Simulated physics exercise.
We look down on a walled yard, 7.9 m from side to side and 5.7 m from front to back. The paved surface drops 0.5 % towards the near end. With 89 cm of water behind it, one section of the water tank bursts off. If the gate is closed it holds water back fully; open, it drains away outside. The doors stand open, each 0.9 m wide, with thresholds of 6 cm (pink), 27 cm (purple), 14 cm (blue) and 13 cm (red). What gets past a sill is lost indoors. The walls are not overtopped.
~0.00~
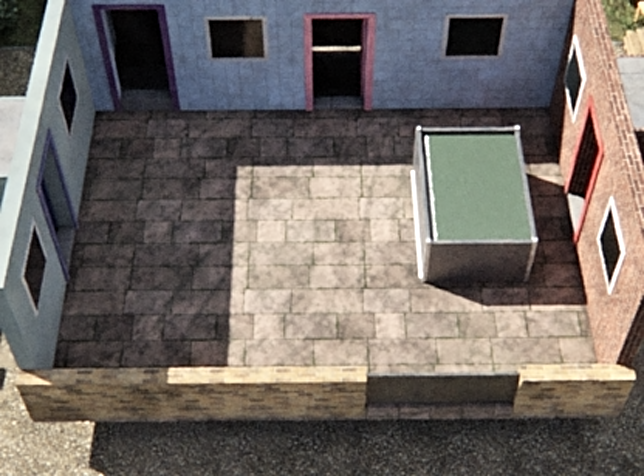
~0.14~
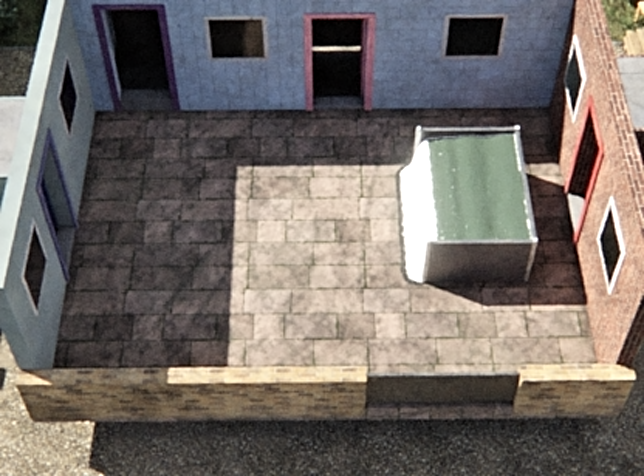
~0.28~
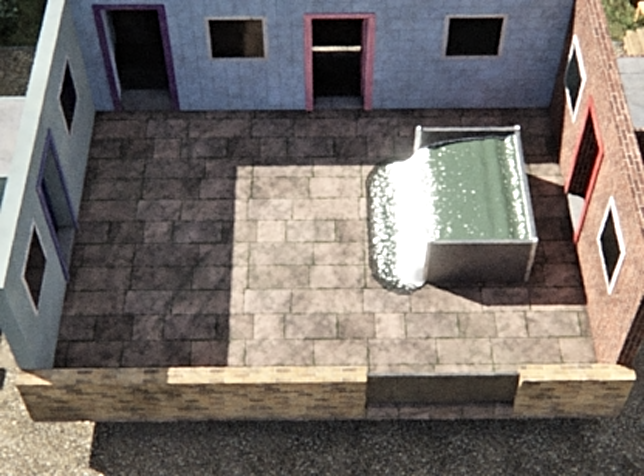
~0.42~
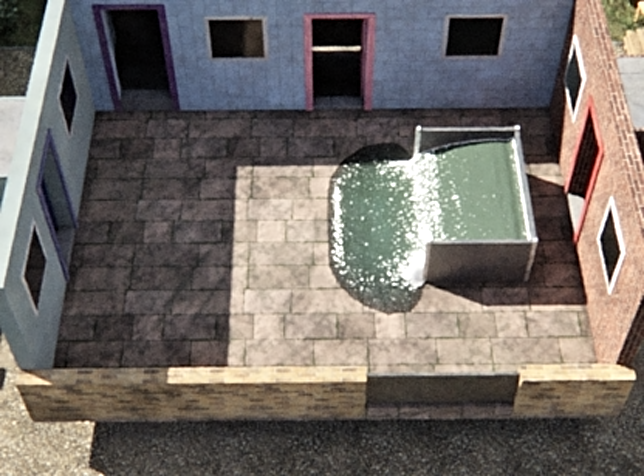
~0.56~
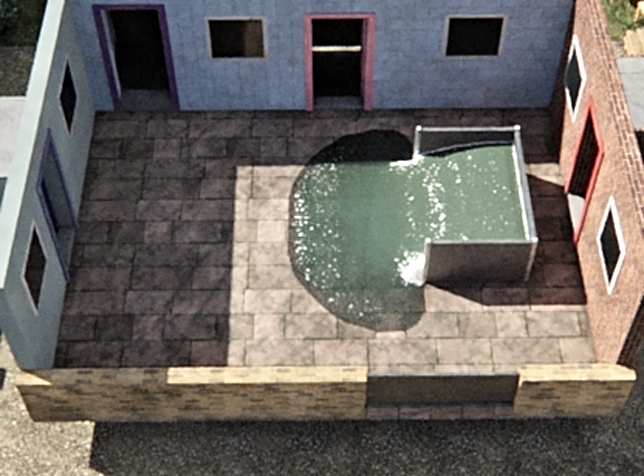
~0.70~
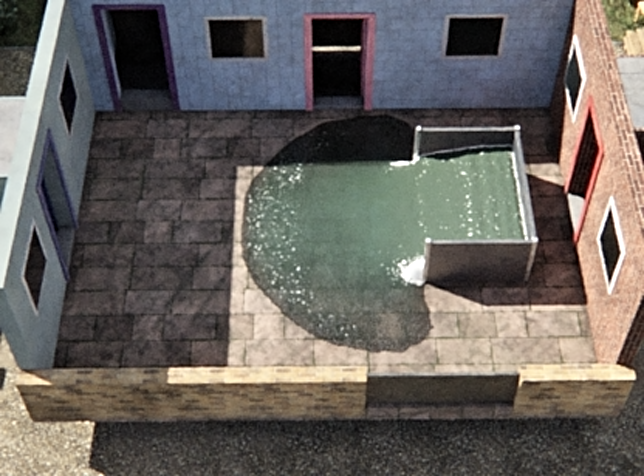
Walled yard from above, with green water bursting from the left side of a tank and spreading leftward across the paving.
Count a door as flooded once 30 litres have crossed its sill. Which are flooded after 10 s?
Within that time: At the pink door it does not reach the limit; at the purple door it stays under the limit; at the blue door it exceeds the limit; at the red door it keeps below the limit.
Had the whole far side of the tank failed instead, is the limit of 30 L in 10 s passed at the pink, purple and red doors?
Against that limit: Pink above, purple below, red not over.
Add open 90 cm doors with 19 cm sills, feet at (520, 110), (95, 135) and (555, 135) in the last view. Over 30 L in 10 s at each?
In turn: Not over, past it, not over.
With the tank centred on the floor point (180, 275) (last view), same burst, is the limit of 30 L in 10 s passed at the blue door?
Then: Blue above.
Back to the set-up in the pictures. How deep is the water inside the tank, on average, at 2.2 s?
About 17 cm.
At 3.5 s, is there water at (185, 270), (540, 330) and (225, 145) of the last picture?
In that order: Flooded, still dry, wet.
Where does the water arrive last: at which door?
The red one.
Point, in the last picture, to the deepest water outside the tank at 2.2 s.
At about (95, 121).
After 1.4 s water covers 60 % of the floor and is deepest (28 cm) near (418, 251); pink door 10 cm at the sill, 1 L in, purple door not reached, blue door 15 cm at the sill, 0 L in, red door not reached.
After 2.2 s water covers 70 % of the floor and is deepest (48 cm) near (95, 121); pink door 7 cm at the sill, 8 L in, purple door 12 cm at the sill, 0 L in, blue door 32 cm at the sill, 73 L in, red door not reached.
After 3.5 s water covers 70 % of the floor and is deepest (28 cm) near (49, 396); pink door 5 cm at the sill, 10 L in, purple door 25 cm at the sill, 3 L in, blue door 19 cm at the sill, 143 L in, red door not reached.
After 6.0 s water covers 70 % of the floor and is deepest (16 cm) near (49, 396); pink door 5 cm at the sill, 11 L in, purple door 7 cm at the sill, 4 L in, blue door 12 cm at the sill, 158 L in, red door not reached.
After 10.0 s water covers 95 % of the floor and is deepest (15 cm) near (544, 318); pink door 5 cm at the sill, 11 L in, purple door 5 cm at the sill, 4 L in, blue door 7 cm at the sill, 158 L in, red door 3 cm at the sill, 0 L in.
